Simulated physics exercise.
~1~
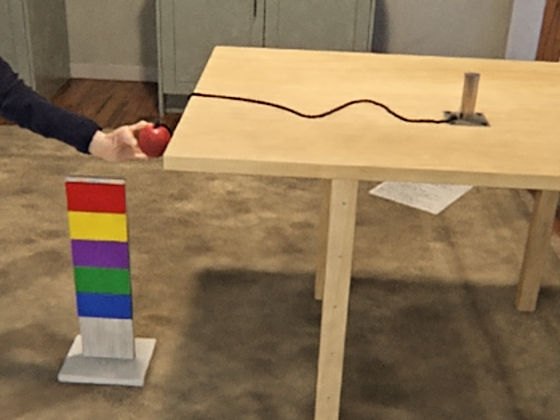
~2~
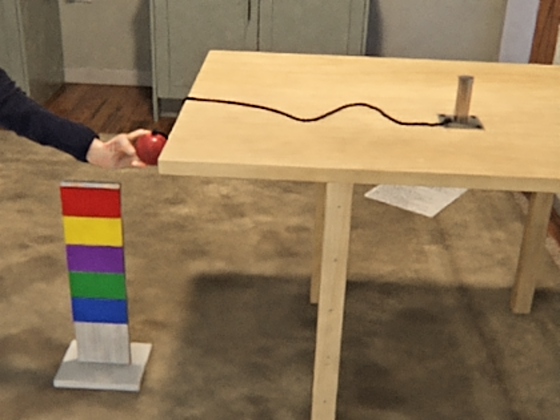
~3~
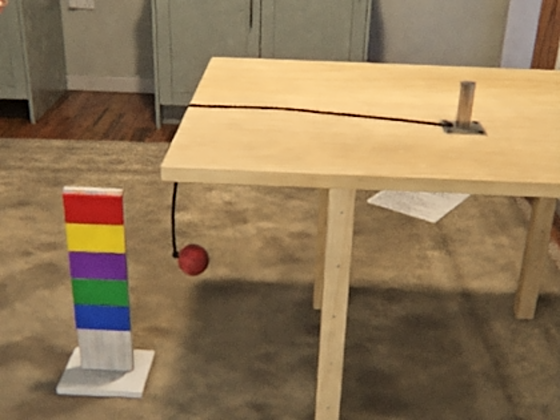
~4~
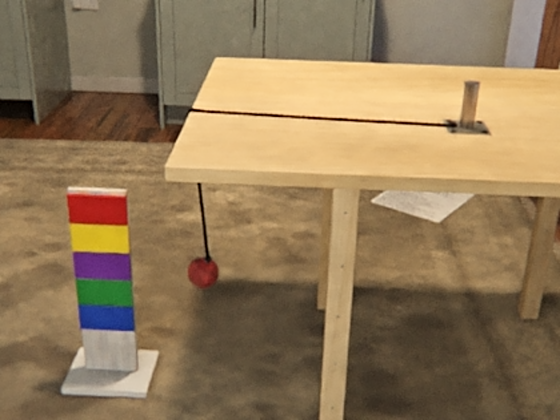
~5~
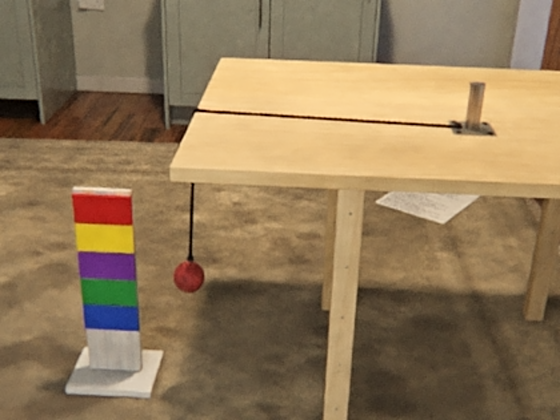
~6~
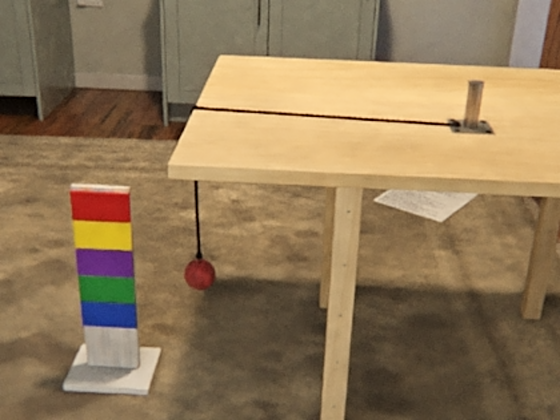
At a wooden table's edge, a hand releases a red ball-like apple on a cord, which drops, sways slightly and hangs level with purple.
